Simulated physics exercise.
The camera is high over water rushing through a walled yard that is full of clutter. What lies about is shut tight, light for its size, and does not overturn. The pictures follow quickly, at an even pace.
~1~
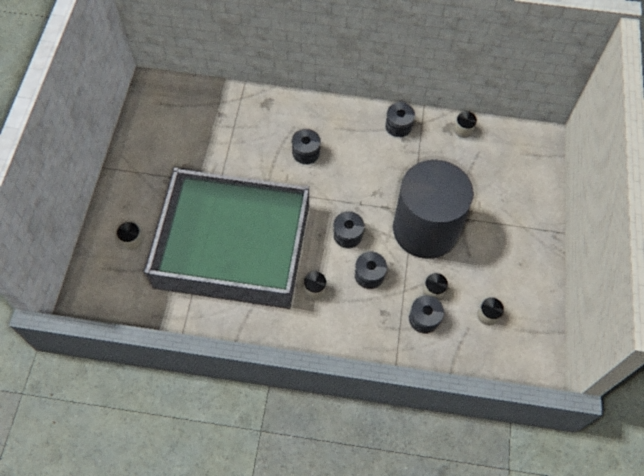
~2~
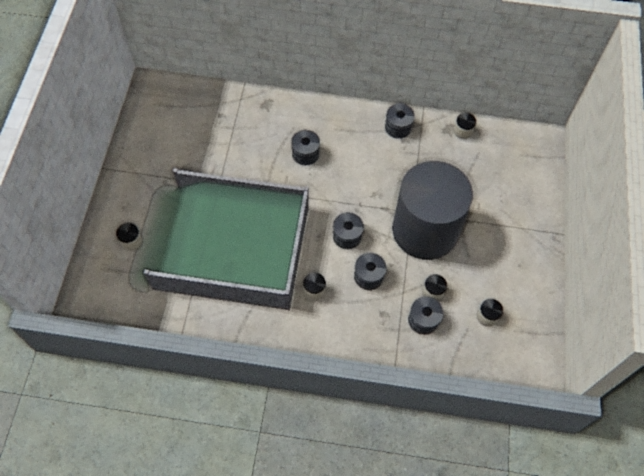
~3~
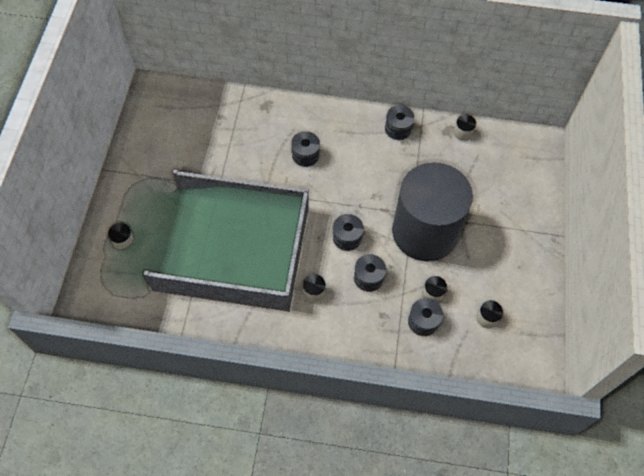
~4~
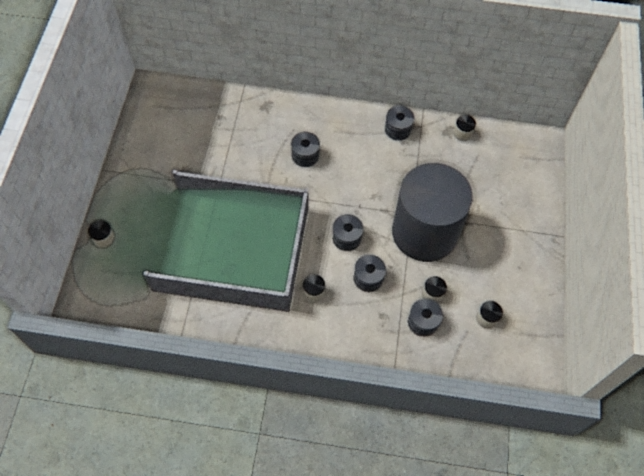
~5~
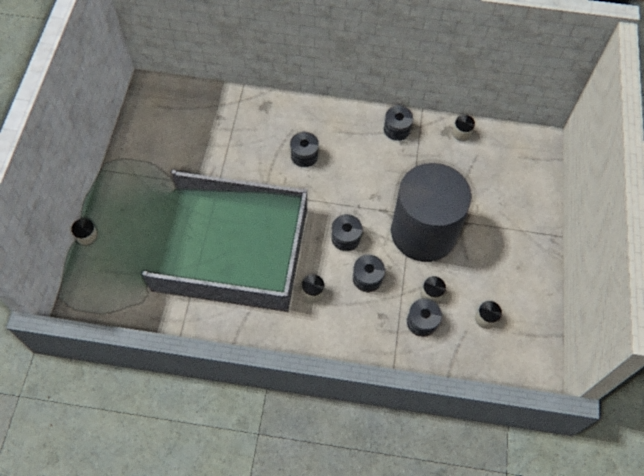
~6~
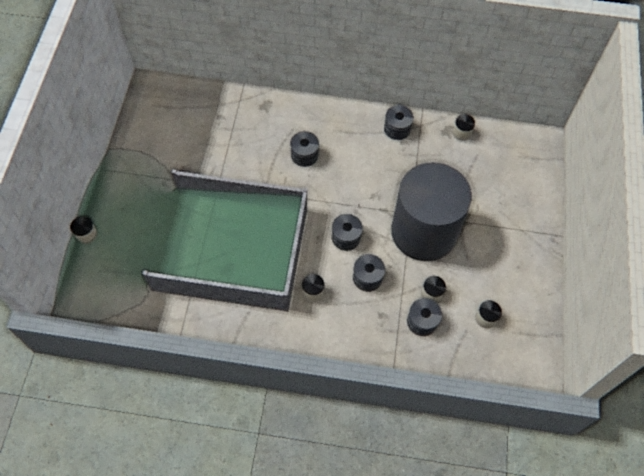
Green water pours from the open left side of a walled tank in a cluttered yard and spreads across the shaded floor. It surrounds a small dark pail, pushes it left to the wall as the water reaches there too, while the other pails and cylinders stay put.
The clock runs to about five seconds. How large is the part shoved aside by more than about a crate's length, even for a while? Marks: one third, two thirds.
It is less than a third.
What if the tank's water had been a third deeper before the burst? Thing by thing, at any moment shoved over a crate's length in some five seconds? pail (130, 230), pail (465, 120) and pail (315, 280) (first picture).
One after the other: That far or more, moved that far, short of that.
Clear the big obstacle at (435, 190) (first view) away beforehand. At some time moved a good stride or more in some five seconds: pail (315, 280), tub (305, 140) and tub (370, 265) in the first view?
In that order: Short of that, never so far, not that far.
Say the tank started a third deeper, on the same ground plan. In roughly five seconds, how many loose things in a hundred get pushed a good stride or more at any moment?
Roughly 50 per cent.
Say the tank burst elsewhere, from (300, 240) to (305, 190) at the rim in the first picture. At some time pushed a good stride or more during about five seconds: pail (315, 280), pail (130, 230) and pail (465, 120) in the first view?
As listed: Never so far, never so far, yes.
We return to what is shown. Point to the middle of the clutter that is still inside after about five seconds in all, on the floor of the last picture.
At about (407, 248).
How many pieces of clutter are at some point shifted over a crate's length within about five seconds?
I count 1.
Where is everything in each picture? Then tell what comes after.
A pail at (128, 232), on the bottom; a pail at (493, 308) rests on the ground; 0 of 10 have shifted, in the first picture.
A pail at (127, 232) rests on the ground; a pail at (492, 309) rests on the ground; 0 of 10 have shifted, in the second picture.
A pail at (119, 233) rests on the ground, close to its start; a pail at (492, 311) rests on the ground; 1 of 10 have shifted, in the third picture.
A pail at (99, 230) rests on the ground, a stride from its start; a pail at (492, 311) rests on the ground; 1 of 10 have shifted, in the fourth picture.
A pail at (82, 228), on the bottom, a stride from its start; a pail at (490, 311), on the bottom; 1 of 10 have shifted, in the fifth picture.
A pail at (81, 226) floats, a stride from its start; a pail at (491, 311) rests on the ground; 1 of 10 have shifted, in the sixth picture.
A moment on, 1 of 10 are well off their spots; 1 afloat.
Next, 1 of 10 are well off their spots; 1 afloat.
Later, 1 of 10 are well off their spots; 1 afloat.
In the end, 1 of 10 are well off their spots, and 1 have been at some point; 0 afloat.
